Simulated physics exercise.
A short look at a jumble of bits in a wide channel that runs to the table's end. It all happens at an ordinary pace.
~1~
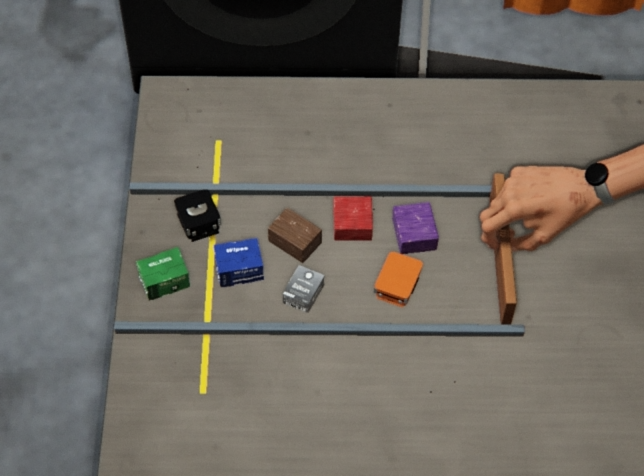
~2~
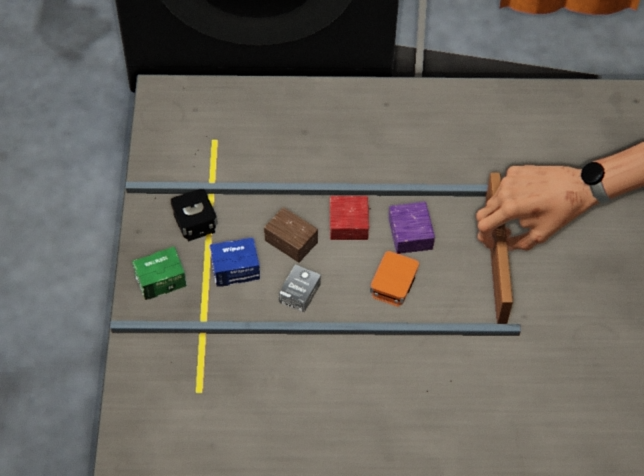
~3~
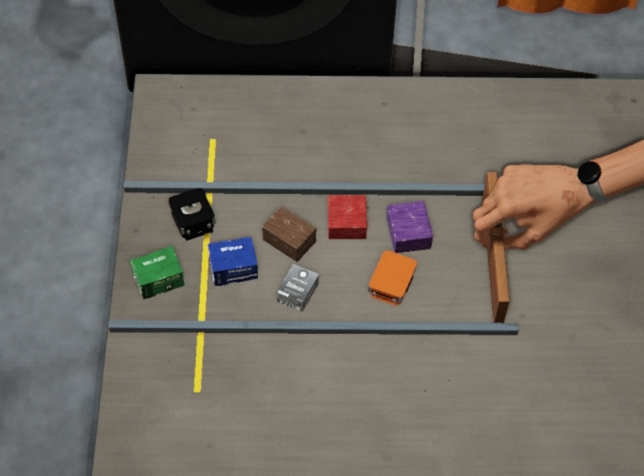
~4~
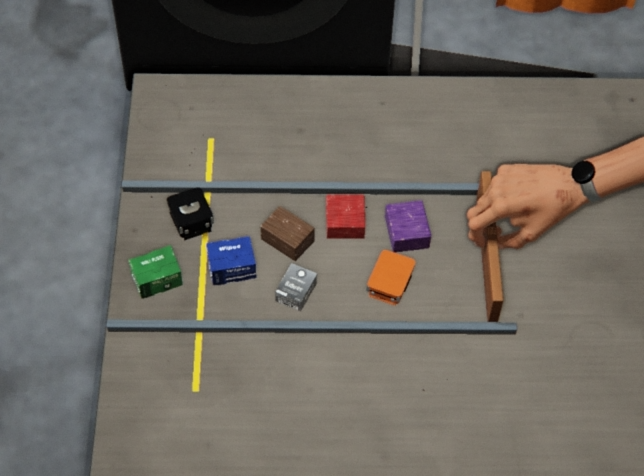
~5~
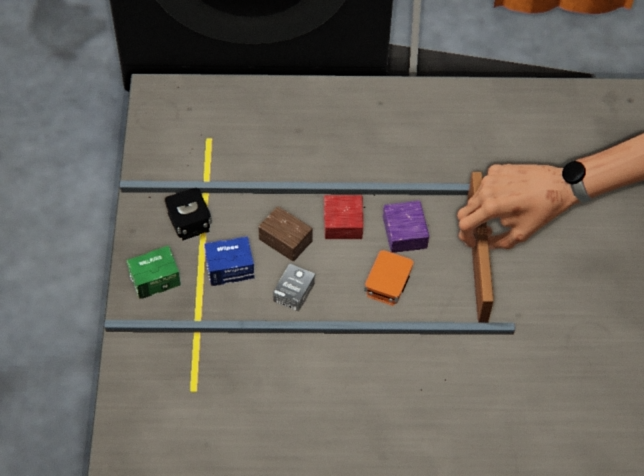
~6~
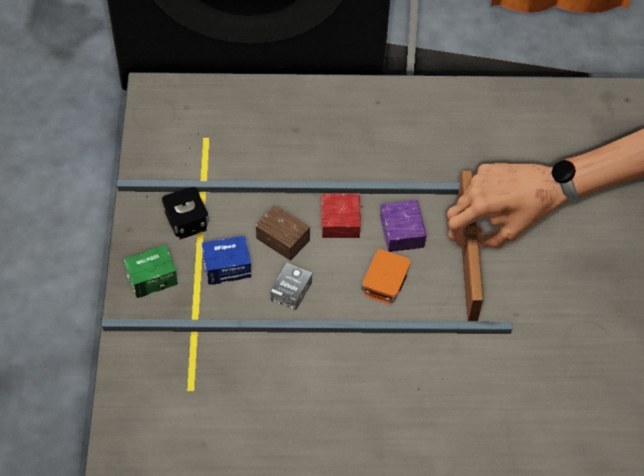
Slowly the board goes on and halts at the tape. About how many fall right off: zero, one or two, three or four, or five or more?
As it turns out, the number that fall off is one or two.
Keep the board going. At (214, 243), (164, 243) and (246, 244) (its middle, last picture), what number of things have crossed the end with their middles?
The counts: 1, 5 and 0.
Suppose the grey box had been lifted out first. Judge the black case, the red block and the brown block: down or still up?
The black case goes over, the red block remains up, the brown block remains up.
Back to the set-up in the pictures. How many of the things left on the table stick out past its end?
The number is 1.
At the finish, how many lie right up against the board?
It touches 2.
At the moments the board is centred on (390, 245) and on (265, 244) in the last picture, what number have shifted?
First 3, then 8.
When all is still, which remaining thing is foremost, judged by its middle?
Foremost is the blue box.
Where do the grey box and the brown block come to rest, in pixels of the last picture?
About (147, 293), and the other about (139, 252).
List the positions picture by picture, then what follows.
In the first frame, green box (163, 274); black case (198, 216); blue box (239, 263); board (502, 248); tape (211, 259).
In the second frame, black case (194, 215); red block (349, 218).
In the third frame, blue box (233, 262); grey box (298, 288).
In the fourth frame, green box (156, 272); purple block (408, 226).
In the fifth frame, black case (188, 214); brown block (286, 234).
In the sixth frame, green box (151, 272); black case (186, 213); blue box (227, 260); board (470, 245); tape (199, 256).
Soon after, none off yet; green box at rest near (151, 272); black case at rest near (186, 213); blue box at rest near (227, 260).
Then, none off yet; green box moving near (142, 270); black case moving near (182, 212); blue box moved about its own width near (192, 278).
At rest, the number that fall off is one or two; fallen, black case and green box.
